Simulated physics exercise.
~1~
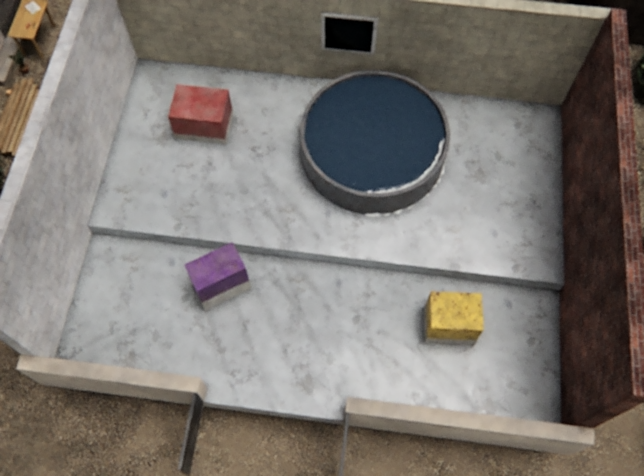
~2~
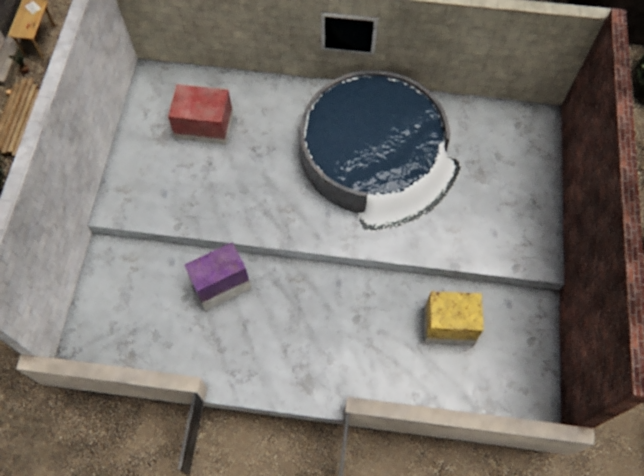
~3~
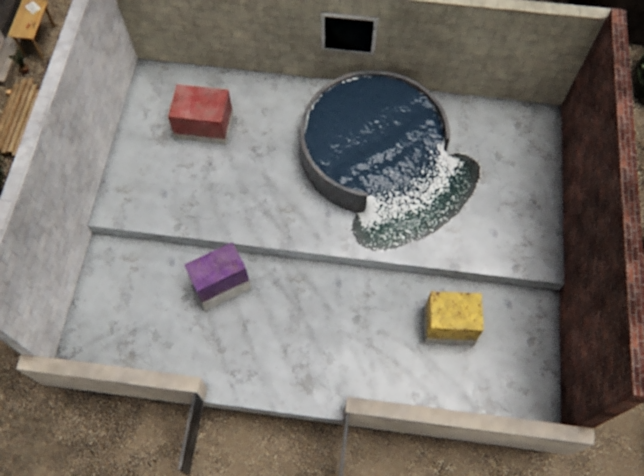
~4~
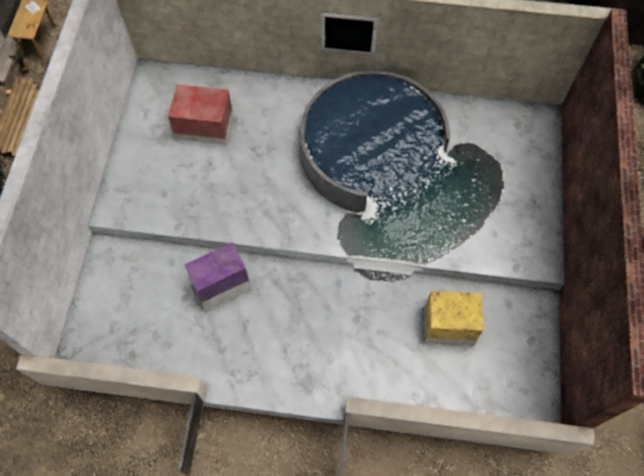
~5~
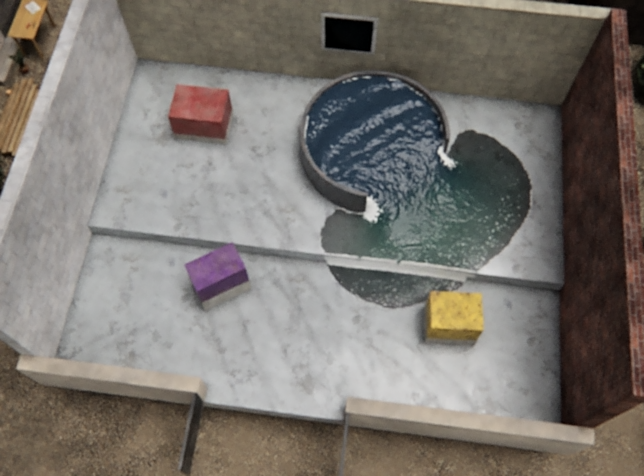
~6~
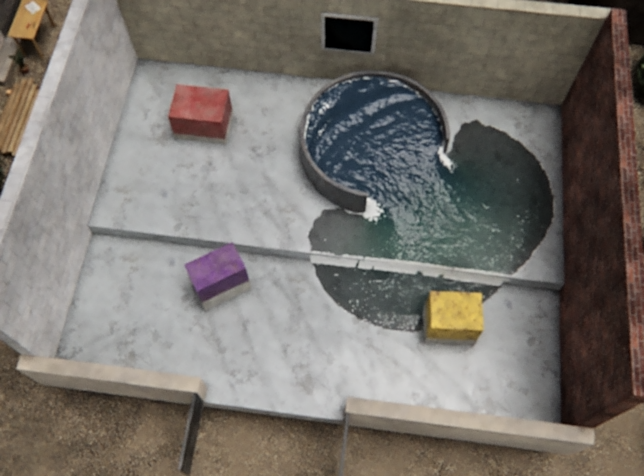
In a walled yard on two levels, the side of a round pool opens at the lower right, and water pours out, spreads across the pale floor, runs over the step and reaches the yellow block.
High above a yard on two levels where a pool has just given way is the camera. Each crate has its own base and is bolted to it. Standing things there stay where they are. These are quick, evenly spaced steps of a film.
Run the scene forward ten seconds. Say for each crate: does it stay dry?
Red crate: Yes, it stays dry; purple crate: Yes, it stays dry; yellow crate: No, it gets wet.
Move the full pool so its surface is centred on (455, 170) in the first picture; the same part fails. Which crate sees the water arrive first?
The one in yellow.
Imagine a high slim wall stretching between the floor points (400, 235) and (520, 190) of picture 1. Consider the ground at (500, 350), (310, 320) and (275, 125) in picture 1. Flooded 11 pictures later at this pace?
Outcome by spot, in order - unwatered, watered, unwatered.
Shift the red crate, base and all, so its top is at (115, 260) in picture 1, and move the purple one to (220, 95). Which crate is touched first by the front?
From the scene, I'd name the yellow crate.
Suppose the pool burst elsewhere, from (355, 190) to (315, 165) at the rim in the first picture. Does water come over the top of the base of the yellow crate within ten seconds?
Outcome noted - yellow crate remains untouched.
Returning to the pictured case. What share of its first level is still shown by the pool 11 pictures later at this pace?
I make it 44 per cent.
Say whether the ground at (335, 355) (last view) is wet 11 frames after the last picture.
That spot: Submerged.
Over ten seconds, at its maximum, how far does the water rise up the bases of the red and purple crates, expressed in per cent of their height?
Roughly 10 per cent for the first, 70 per cent for the second.
A moment on, water covers 30 % of the floor; the red crate not reached, the purple crate not reached, the yellow crate water round its plinth.
Next, water covers 35 % of the floor; the red crate not reached, the purple crate not reached, the yellow crate water round its plinth.
Then, water covers 40 % of the floor; the red crate not reached, the purple crate not reached, the yellow crate water round its plinth.
Later, water covers 60 % of the floor; the red crate not reached, the purple crate water round its plinth, the yellow crate water round its plinth.
In the end, water covers 65 % of the floor; the red crate stayed above the water, the purple crate stayed above the water, the yellow crate was topped.
